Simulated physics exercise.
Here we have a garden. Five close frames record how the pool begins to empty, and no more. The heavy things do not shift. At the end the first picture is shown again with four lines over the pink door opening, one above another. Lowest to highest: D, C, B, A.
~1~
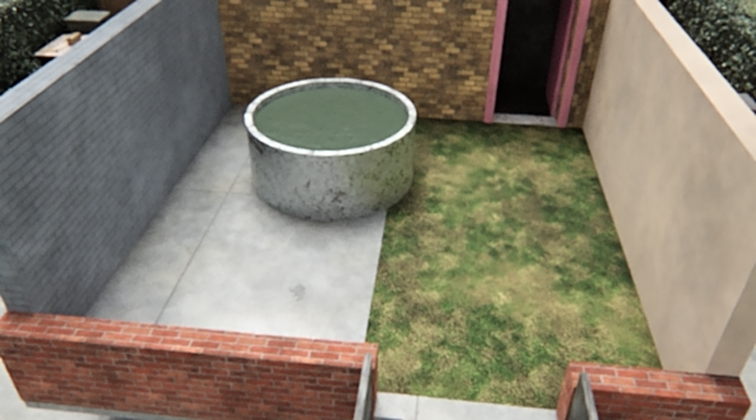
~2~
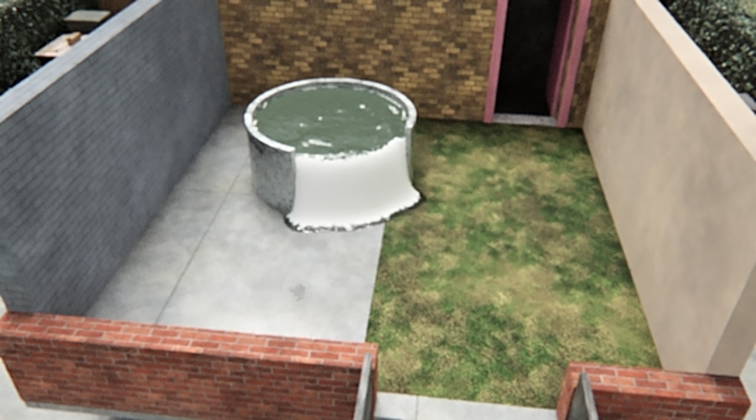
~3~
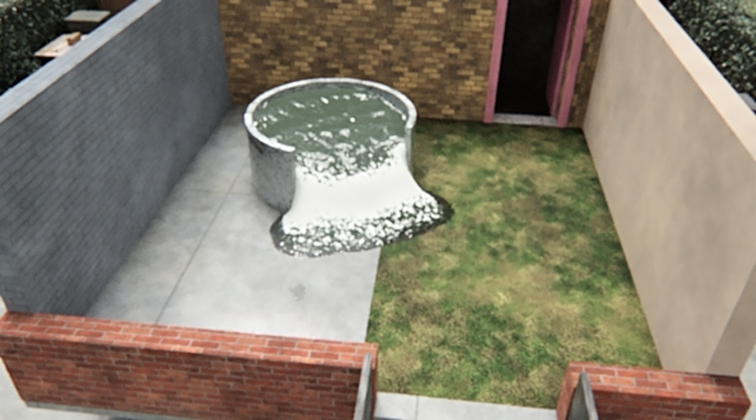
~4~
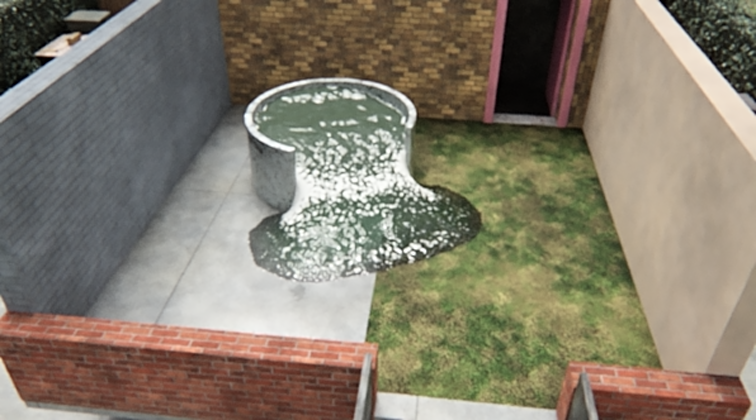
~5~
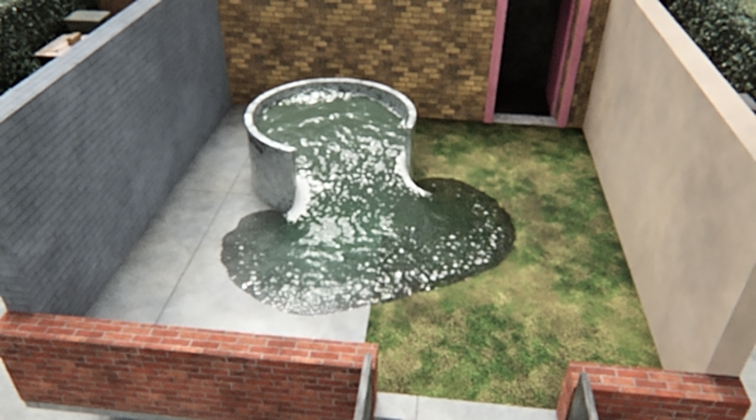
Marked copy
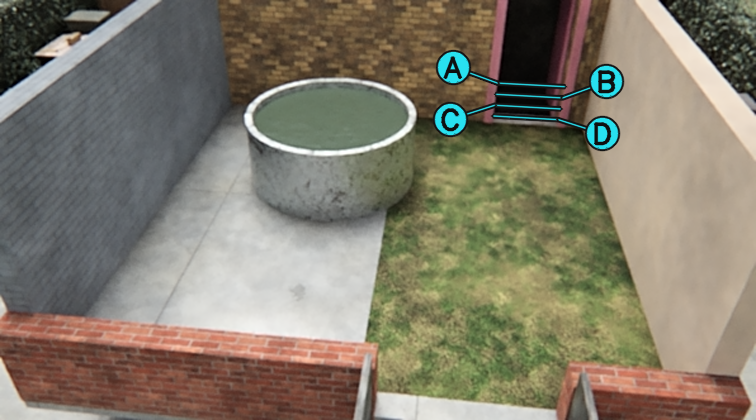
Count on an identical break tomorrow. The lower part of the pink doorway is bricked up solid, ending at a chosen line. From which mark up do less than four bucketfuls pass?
The limit is D.
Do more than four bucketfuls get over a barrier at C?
No, that is safe.
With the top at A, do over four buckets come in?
No, not at all.
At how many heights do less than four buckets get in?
All four.
In cyan, A at (531, 84); B at (529, 96); C at (527, 107); D at (525, 117); from the bottom up D, C, B, A.
For line A, nothing gets over.
For line B, nothing gets over.
For line C, nothing gets over.
For line D, nothing gets over.
